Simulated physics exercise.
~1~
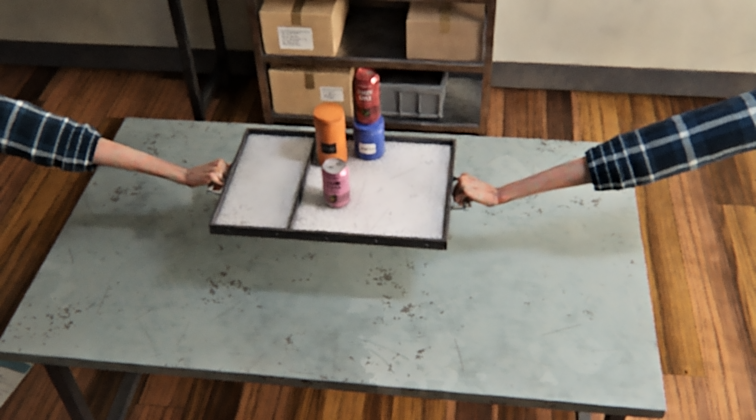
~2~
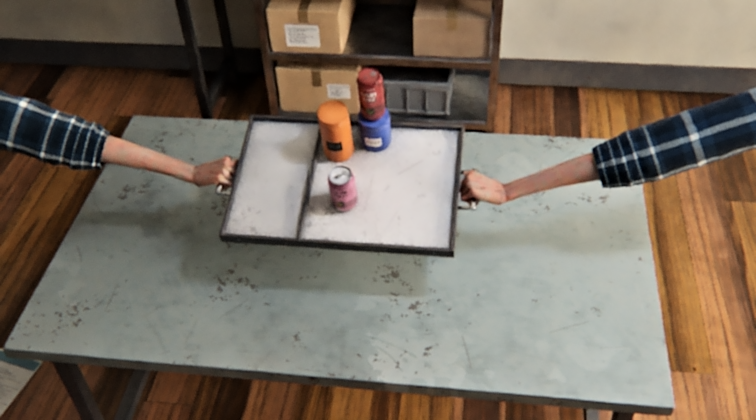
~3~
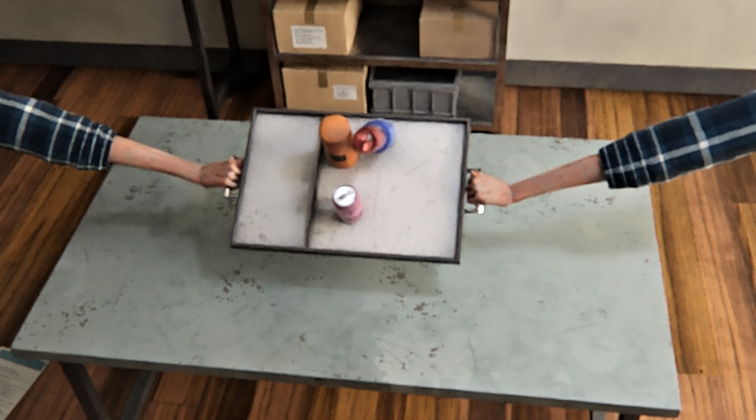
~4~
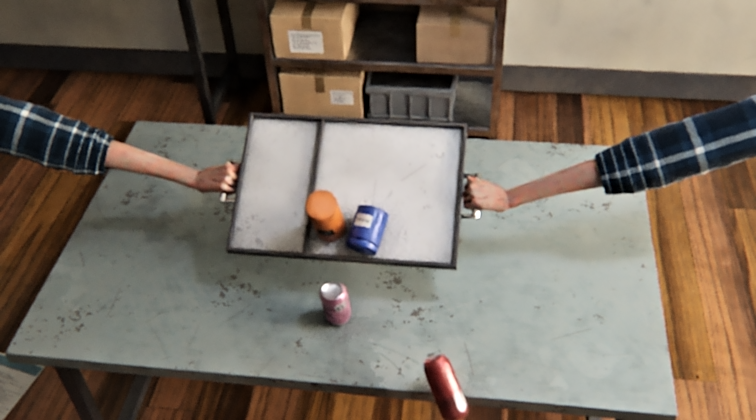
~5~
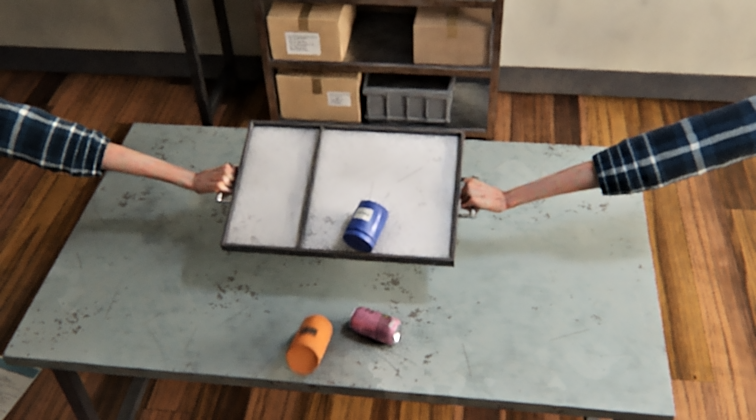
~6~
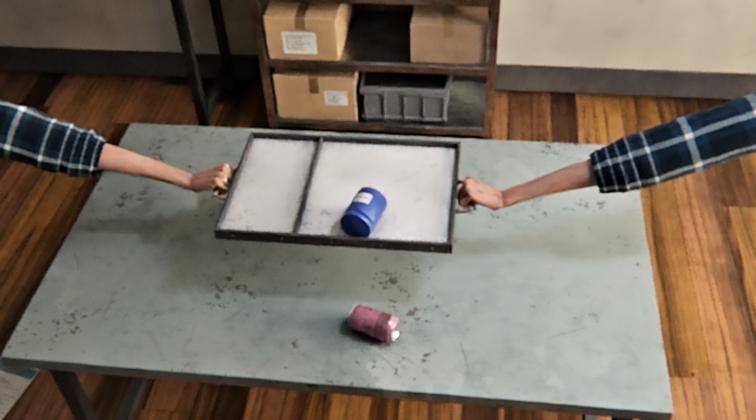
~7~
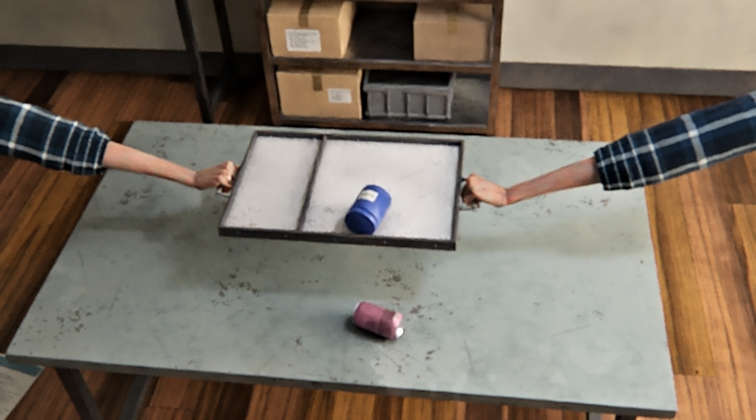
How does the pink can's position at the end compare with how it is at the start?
At the start the pink can stands upright on the tray, and at the end it lies on its side on the table.
